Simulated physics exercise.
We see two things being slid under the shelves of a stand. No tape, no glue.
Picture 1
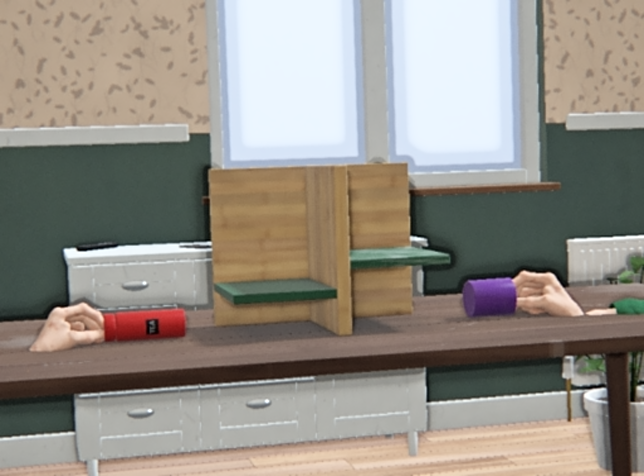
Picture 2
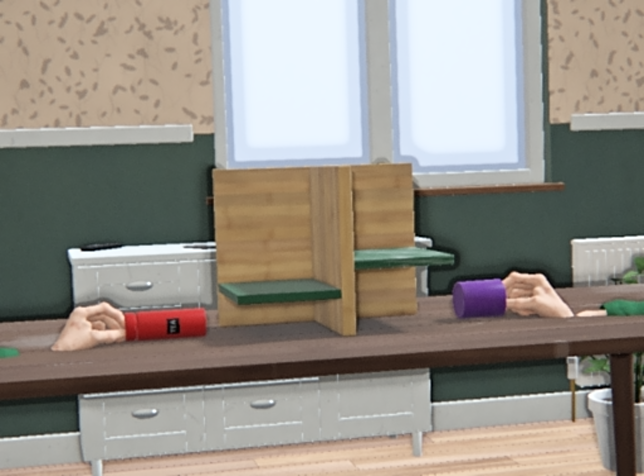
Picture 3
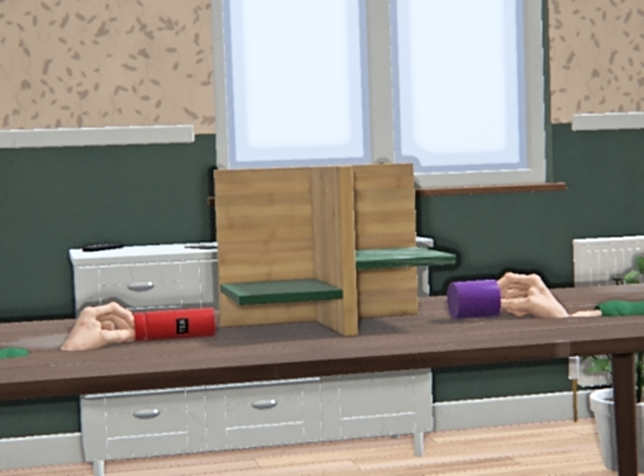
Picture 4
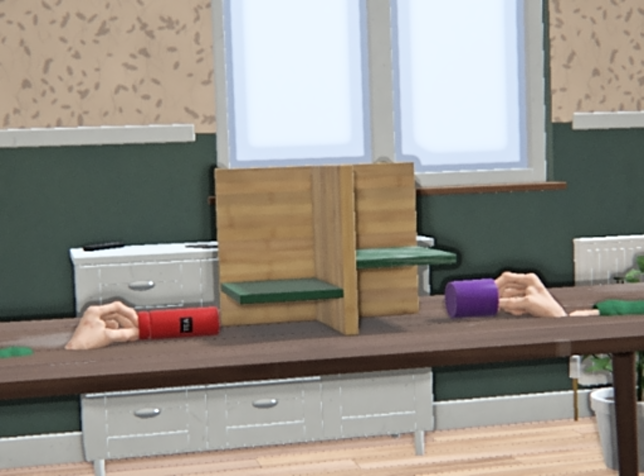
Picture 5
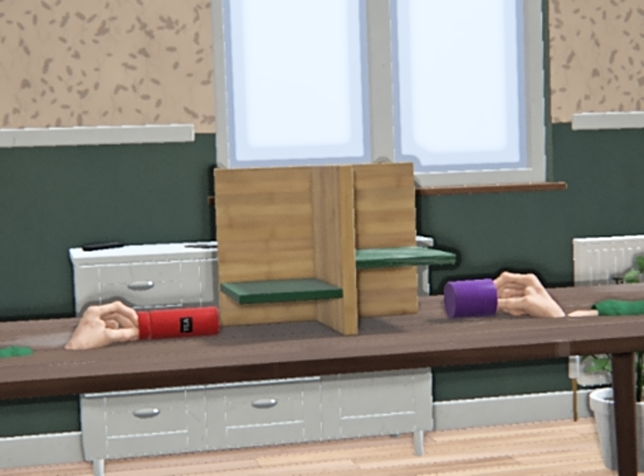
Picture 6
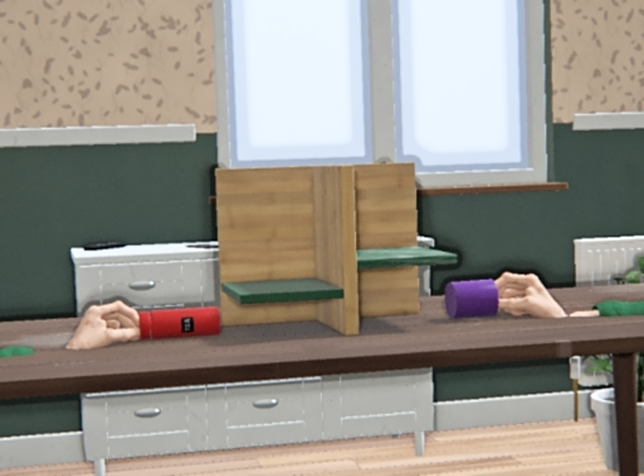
Two hands slide a red shaker and a purple beaker slightly inward toward a wooden stand.
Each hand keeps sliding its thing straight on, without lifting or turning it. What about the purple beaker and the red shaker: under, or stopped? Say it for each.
As it turns out, the purple beaker clears the shelf; the red shaker clears the shelf.
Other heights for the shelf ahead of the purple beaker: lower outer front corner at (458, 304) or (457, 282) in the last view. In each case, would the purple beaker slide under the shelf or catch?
In that order, it stops at the shelf; goes under.
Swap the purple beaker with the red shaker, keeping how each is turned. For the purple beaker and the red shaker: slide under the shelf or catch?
The purple beaker catches on the edge, the red shaker gets in.
Then, 0.34 s past the last view, purple beaker sliding up to the opening near (449, 301); red shaker sliding up to the opening near (204, 322).
Then, 0.56 s past the last view, purple beaker all the way in near (420, 303); red shaker part of the way in near (235, 320).
Finally, the purple beaker goes under, near (413, 303); the red shaker goes under, near (275, 318).
